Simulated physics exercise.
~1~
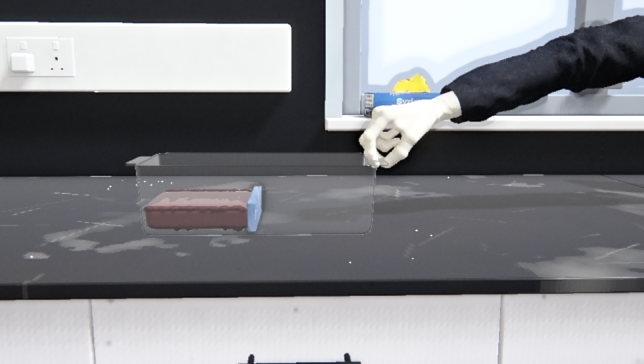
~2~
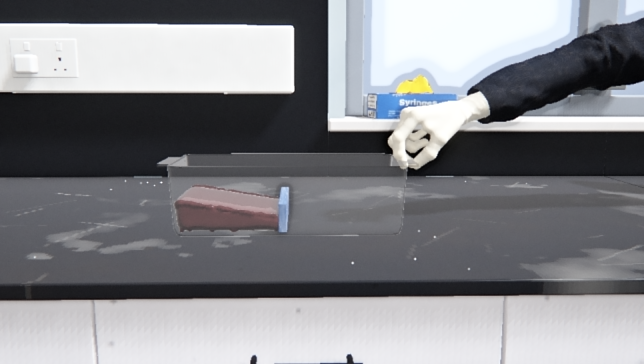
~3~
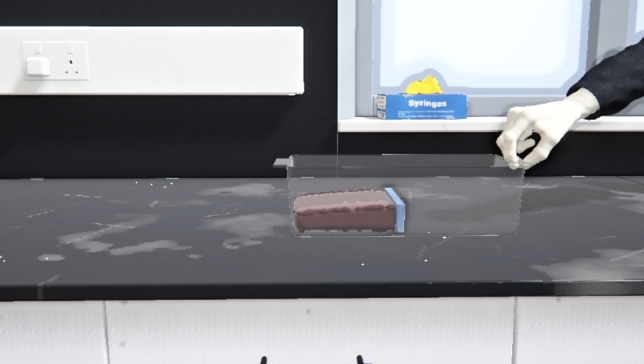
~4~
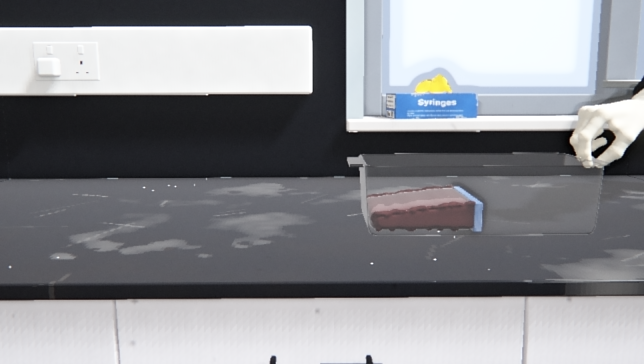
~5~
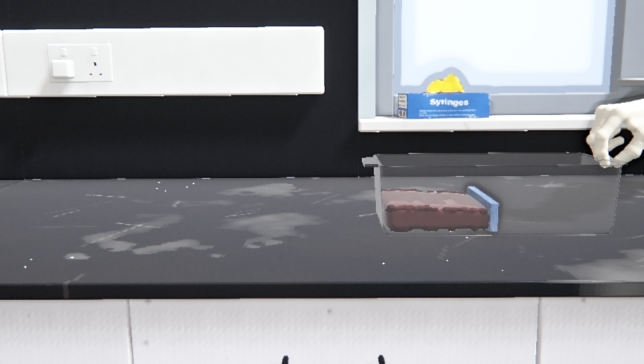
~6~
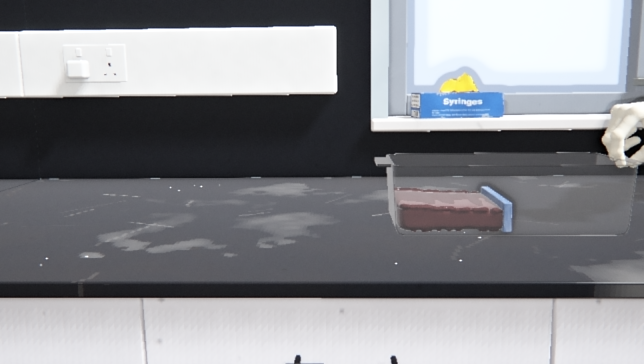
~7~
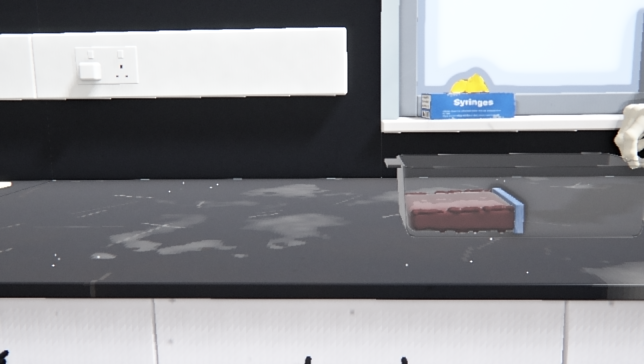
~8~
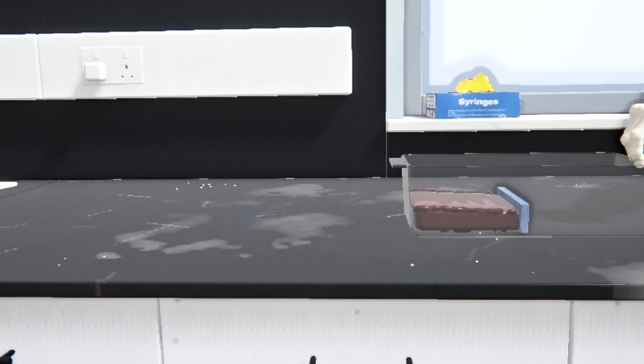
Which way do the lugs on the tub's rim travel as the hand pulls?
They move to the right along with the tub.
